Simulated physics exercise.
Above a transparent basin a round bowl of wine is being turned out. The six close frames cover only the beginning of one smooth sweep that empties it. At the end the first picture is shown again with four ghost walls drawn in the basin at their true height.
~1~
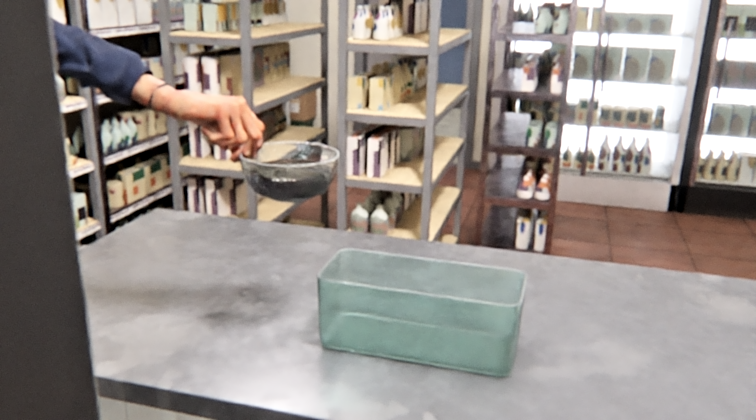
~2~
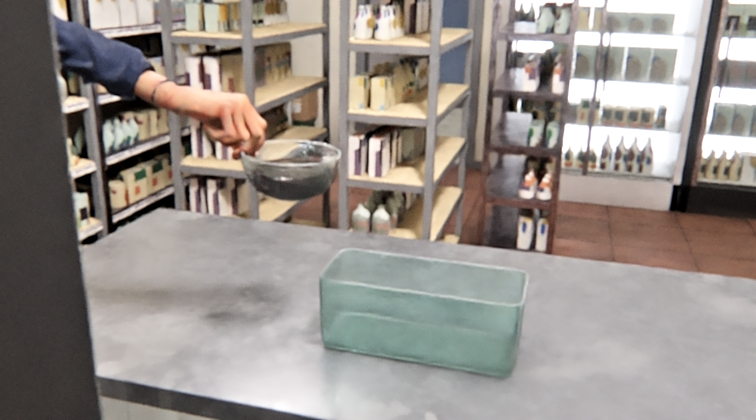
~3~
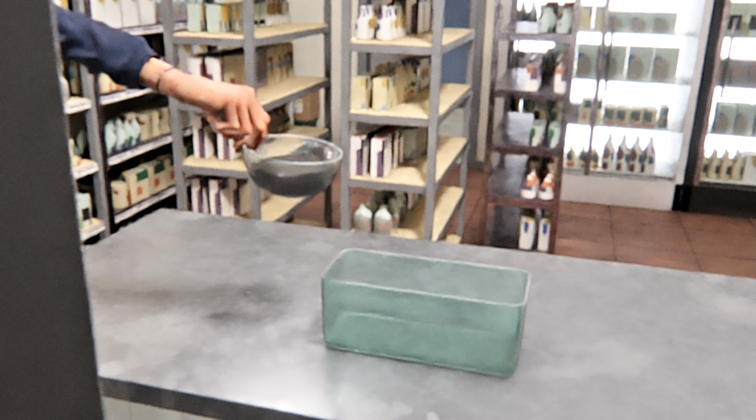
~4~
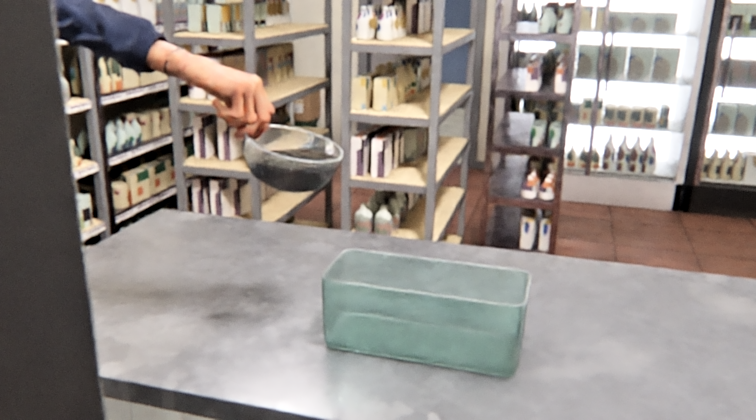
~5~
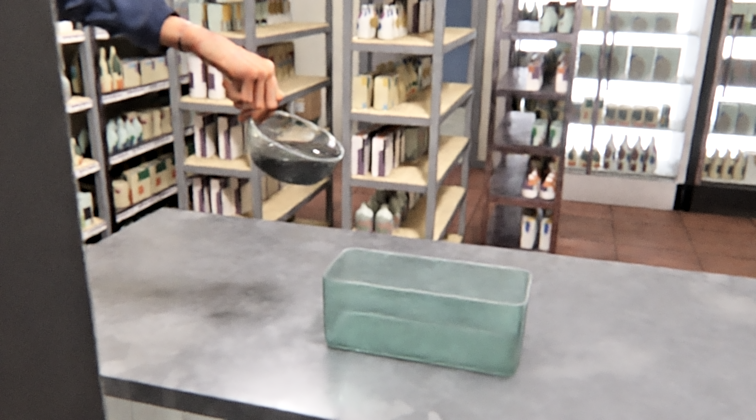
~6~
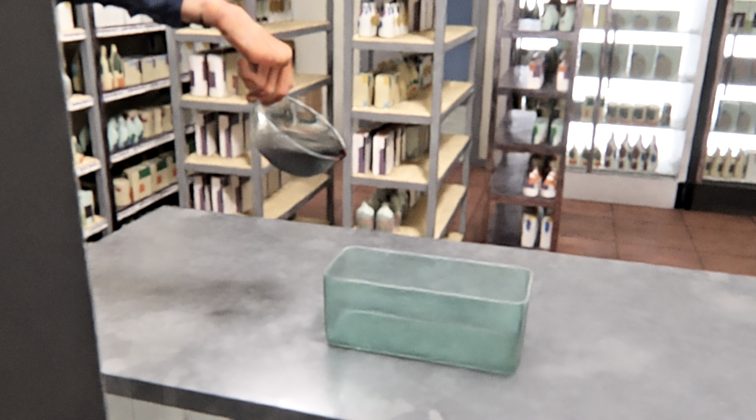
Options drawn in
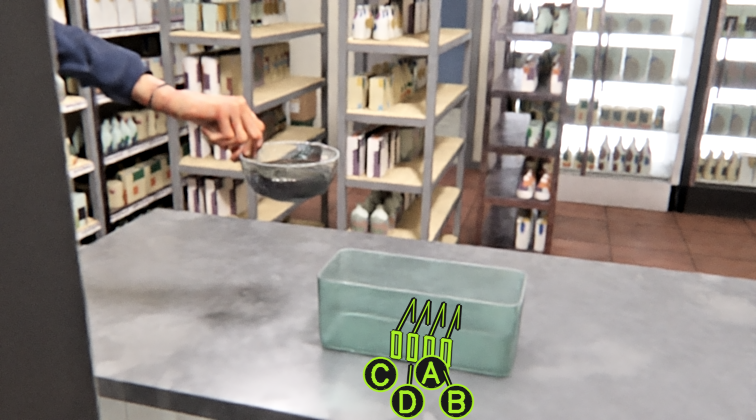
The footage shows a hand holding a round glass bowl of dark liquid above a counter with a greenish transparent basin, then gradually tilting it to the right until the liquid reaches just over the lip.
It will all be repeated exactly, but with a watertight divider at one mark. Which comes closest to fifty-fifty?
It is C.
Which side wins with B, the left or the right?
The left side.
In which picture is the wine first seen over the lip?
In picture 6.
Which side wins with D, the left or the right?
The left one.
In lime, A at (427, 368); B at (443, 370); C at (394, 362); D at (410, 365).
Choosing A, about 90 % ends left of the wall and 8 % right of it.
Choosing B, about 87 % ends left of the wall and 11 % right of it; 3 % is lost outside.
Choosing C, about 49 % ends left of the wall and 49 % right of it.
Choosing D, about 91 % ends left of the wall and 7 % right of it.
